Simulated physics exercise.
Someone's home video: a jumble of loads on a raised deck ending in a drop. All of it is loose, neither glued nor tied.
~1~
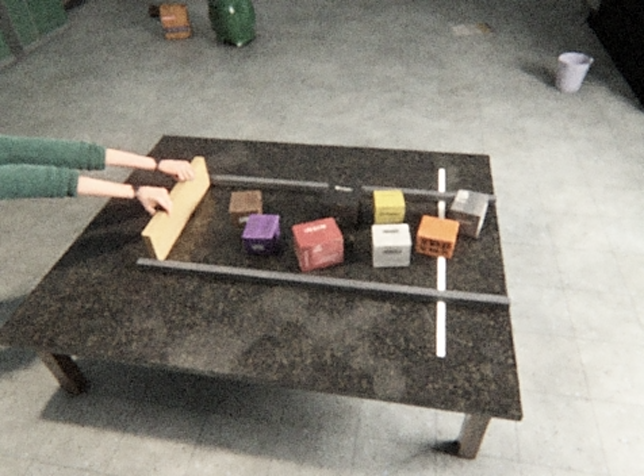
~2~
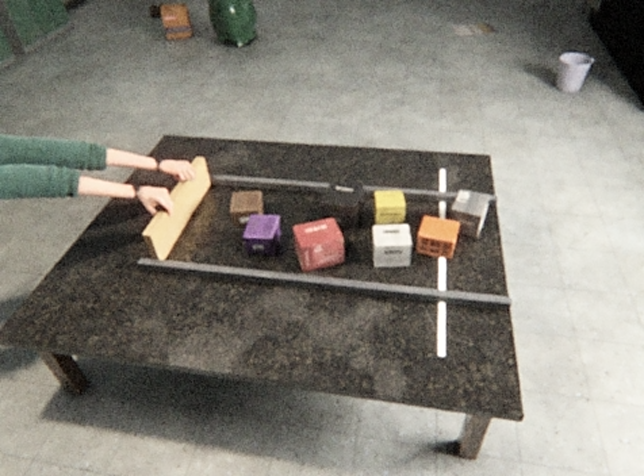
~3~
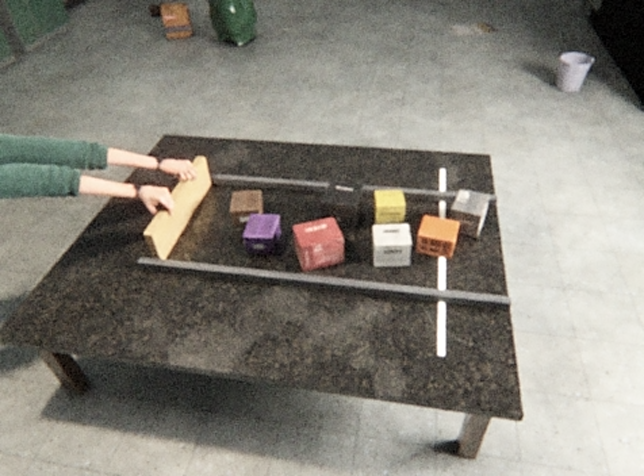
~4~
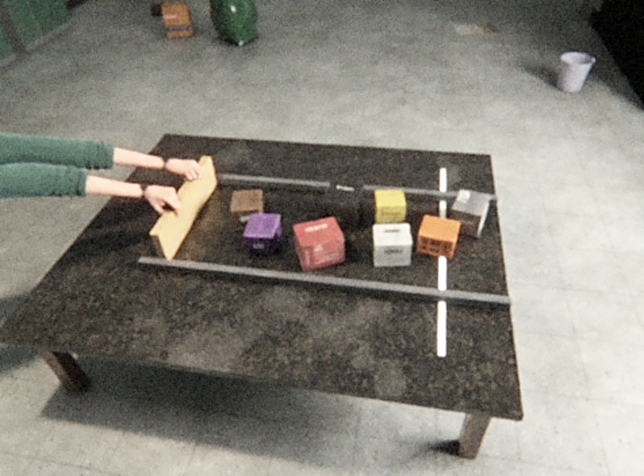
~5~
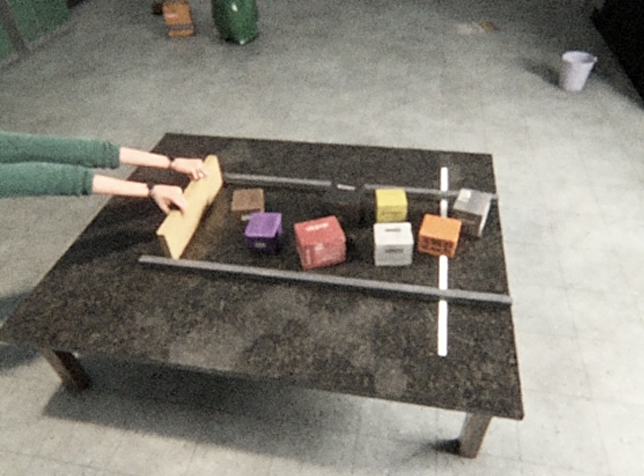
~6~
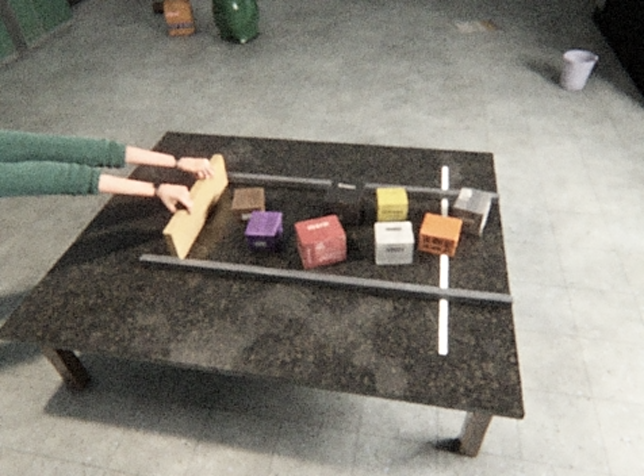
A yellow plank, gripped by two hands in green sleeves, stands at the left end of a dark table, at first barely moving. It then slides slowly a short way right toward the brown box, still leaving a gap, while the scattered boxes between and beyond the rails stay essentially in place.
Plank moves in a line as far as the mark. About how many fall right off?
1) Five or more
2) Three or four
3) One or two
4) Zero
(2) Three or four.
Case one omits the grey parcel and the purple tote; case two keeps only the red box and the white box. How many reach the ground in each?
Result: 1 in the first case, with 2 in the second.
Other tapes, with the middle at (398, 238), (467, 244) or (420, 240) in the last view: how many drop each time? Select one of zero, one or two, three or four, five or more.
In the order of the places given: Either one or two; 5 or more; just one or two.
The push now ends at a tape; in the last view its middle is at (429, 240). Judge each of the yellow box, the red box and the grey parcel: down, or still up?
Per object: Yellow box goes, red box stays, grey parcel goes.
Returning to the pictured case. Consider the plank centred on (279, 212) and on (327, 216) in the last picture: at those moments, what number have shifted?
First 3 and then 7.
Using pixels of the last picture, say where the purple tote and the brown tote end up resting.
They come to rest around (461, 254) and (461, 230).
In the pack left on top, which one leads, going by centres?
Red box - nearest.
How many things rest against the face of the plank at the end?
The count comes out at 2.
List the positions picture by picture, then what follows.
Grey parcel (468, 213); orange crate (437, 237); white box (391, 246); plank (180, 207); tape (442, 244), in the first picture.
Orange crate (438, 237); red box (319, 245), in the second picture.
White box (391, 245); purple tote (263, 234), in the third picture.
Grey parcel (469, 213); plank (187, 206), in the fourth picture.
Orange crate (439, 236); brown tote (249, 207), in the fifth picture.
Grey parcel (471, 211); orange crate (440, 235); white box (393, 243); plank (199, 205); tape (444, 242), in the sixth picture.
A little later, none off yet; grey parcel at rest near (471, 211); orange crate at rest near (440, 235); white box at rest near (393, 243).
Next, none off yet; grey parcel at rest near (471, 211); orange crate shifted a little near (451, 234); white box shifted about its own width near (420, 250).
Later still, none off yet; grey parcel shifted about its own width near (507, 205); orange crate shifted about its own width near (490, 231); white box shifted well along near (490, 258).
When it is over, the number that fall off is three or four; down, yellow box, white box, orange crate and grey parcel.
